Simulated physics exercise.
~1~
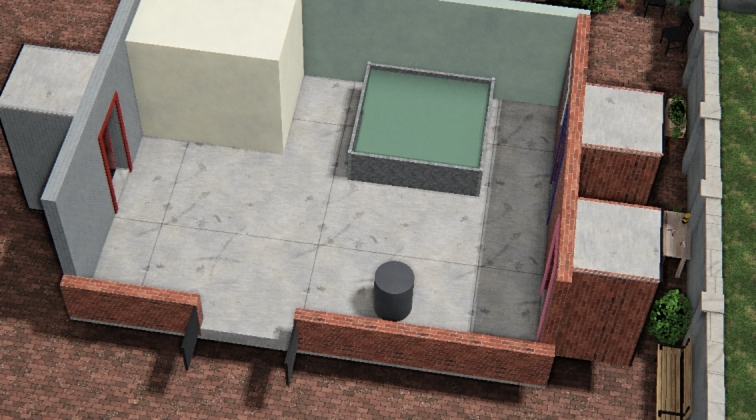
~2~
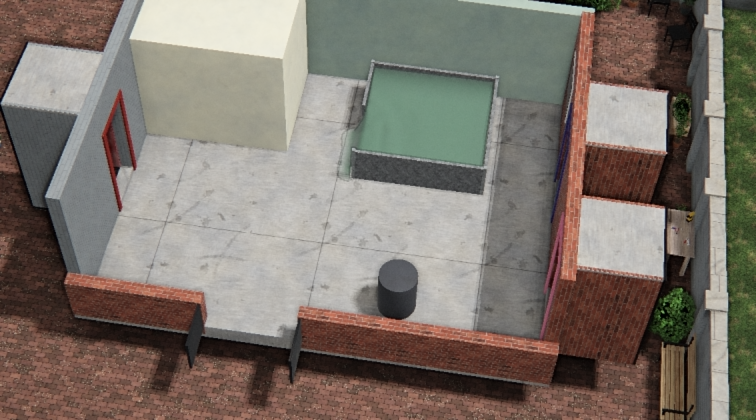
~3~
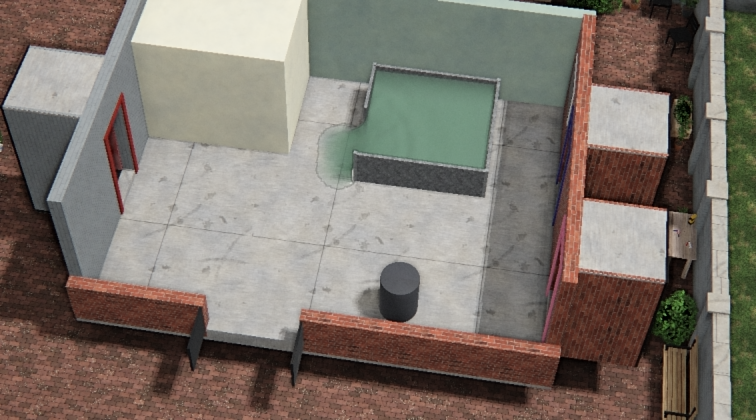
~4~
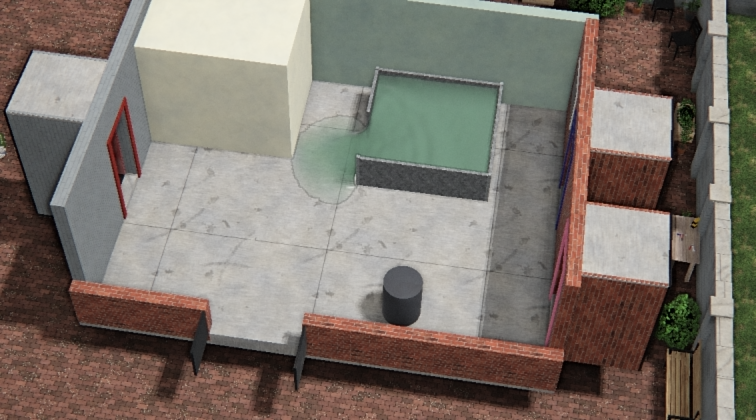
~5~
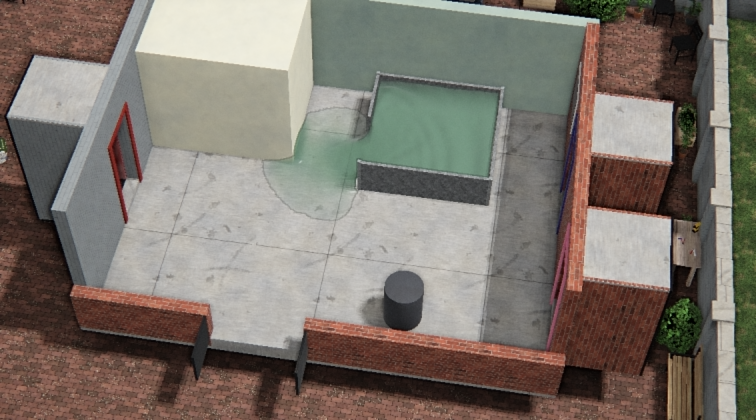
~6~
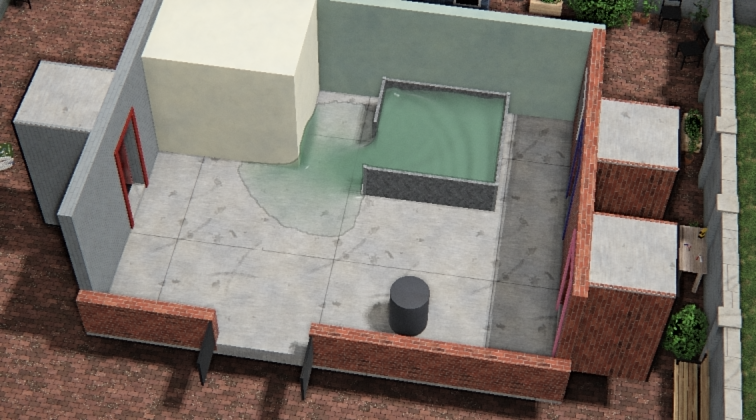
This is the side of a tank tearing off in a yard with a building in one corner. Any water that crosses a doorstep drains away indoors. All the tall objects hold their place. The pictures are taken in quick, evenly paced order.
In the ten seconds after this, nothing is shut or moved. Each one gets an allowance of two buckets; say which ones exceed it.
Going through them: The blue door does not exceed it; the pink door does not exceed it; the red door exceeds it.
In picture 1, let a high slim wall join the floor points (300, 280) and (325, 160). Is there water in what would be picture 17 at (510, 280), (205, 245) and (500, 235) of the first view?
Outcome per location, in sequence: Unsoaked, soaking, unsoaked.
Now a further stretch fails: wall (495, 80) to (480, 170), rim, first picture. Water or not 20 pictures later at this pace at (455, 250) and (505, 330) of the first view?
The first spot is swamped, the second swamped.
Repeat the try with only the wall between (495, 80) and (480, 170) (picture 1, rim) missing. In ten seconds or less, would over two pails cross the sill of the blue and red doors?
As it turns out, the blue one rises above while the red one remains below.
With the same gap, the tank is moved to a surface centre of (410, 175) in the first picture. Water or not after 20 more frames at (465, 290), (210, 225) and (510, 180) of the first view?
Going through the three places: Out of reach, in the spill, out of reach.
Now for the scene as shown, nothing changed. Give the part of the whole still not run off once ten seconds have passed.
About 86 per cent.
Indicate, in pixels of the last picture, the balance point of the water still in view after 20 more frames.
The spot I would choose is (346, 180).
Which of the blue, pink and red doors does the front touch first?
Answer: The red one.
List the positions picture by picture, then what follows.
Still water in the open tank at (423, 118), in the first picture.
Water pours out at (360, 144) and has run to (343, 176), in the second picture.
Water pours out at (362, 148) and has run to (331, 130), in the third picture.
Water pours out at (365, 153) and has run to (299, 139), in the fourth picture.
Water pours out at (366, 158) and has run to (267, 165), in the fifth picture.
The front is at (244, 174), out from the gap at (371, 163), in the sixth picture.
A moment on, water covers 25 % of the floor; the blue door not reached, the pink door not reached, the red door not reached.
Next, water covers 40 % of the floor; the blue door not reached, the pink door not reached, the red door under two buckets in.
Then, water covers 45 % of the floor; the blue door not reached, the pink door not reached, the red door over two buckets in.
Later, water covers 70 % of the floor; the blue door wet at the sill, nothing in, the pink door not reached, the red door far over two buckets in.
In the end, water covers 95 % of the floor; the blue door wet at the sill, nothing in, the pink door wet at the sill, nothing in, the red door far over two buckets in.
